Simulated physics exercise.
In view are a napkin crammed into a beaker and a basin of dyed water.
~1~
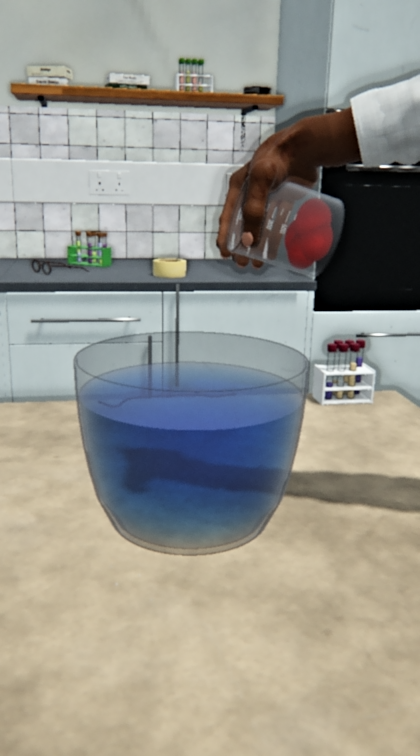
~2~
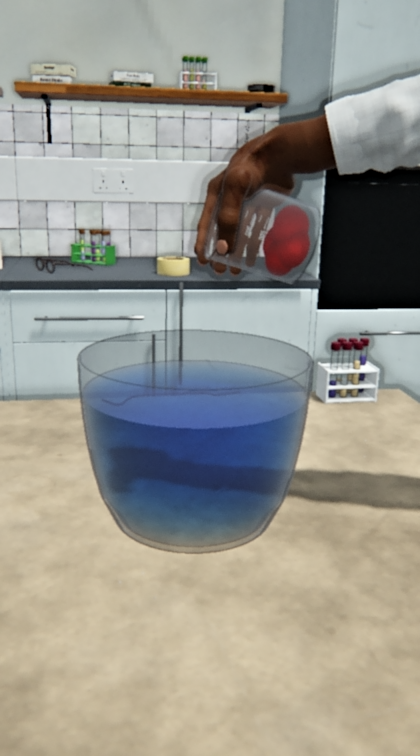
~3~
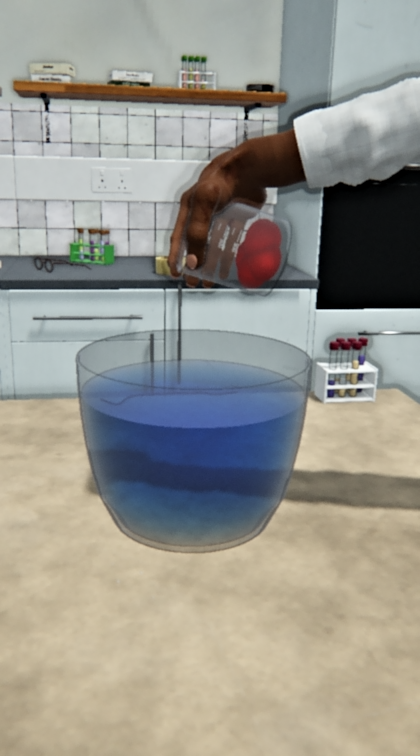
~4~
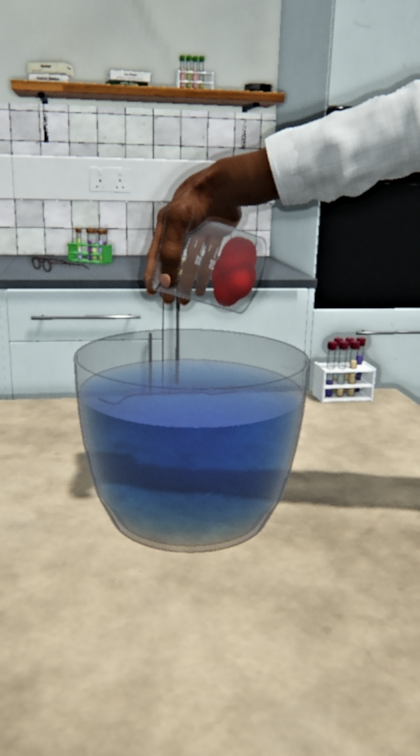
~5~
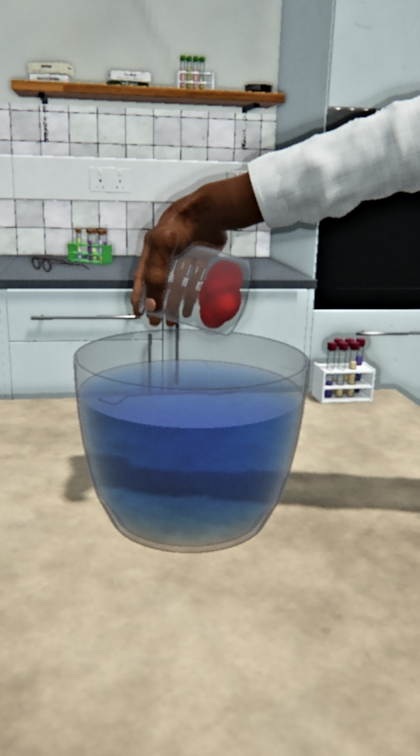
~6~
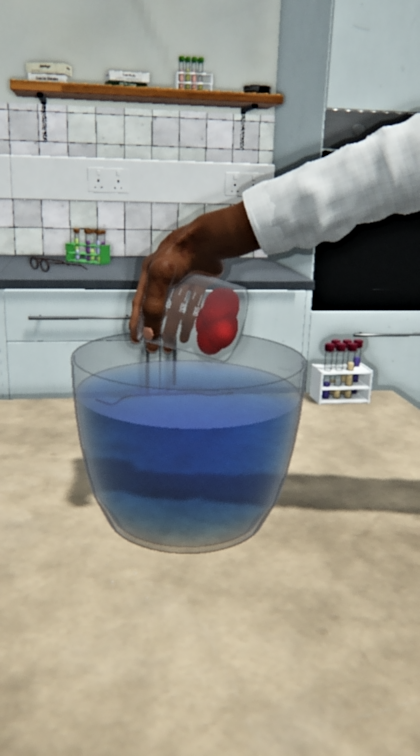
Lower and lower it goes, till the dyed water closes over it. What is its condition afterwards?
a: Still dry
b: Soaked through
(b) Soaked through.
A moment on, the beaker enters the dyed water.
Further on, dyed water pours in as the air escapes.
When it is over, the beaker is under, flooded, and the napkin is wet.
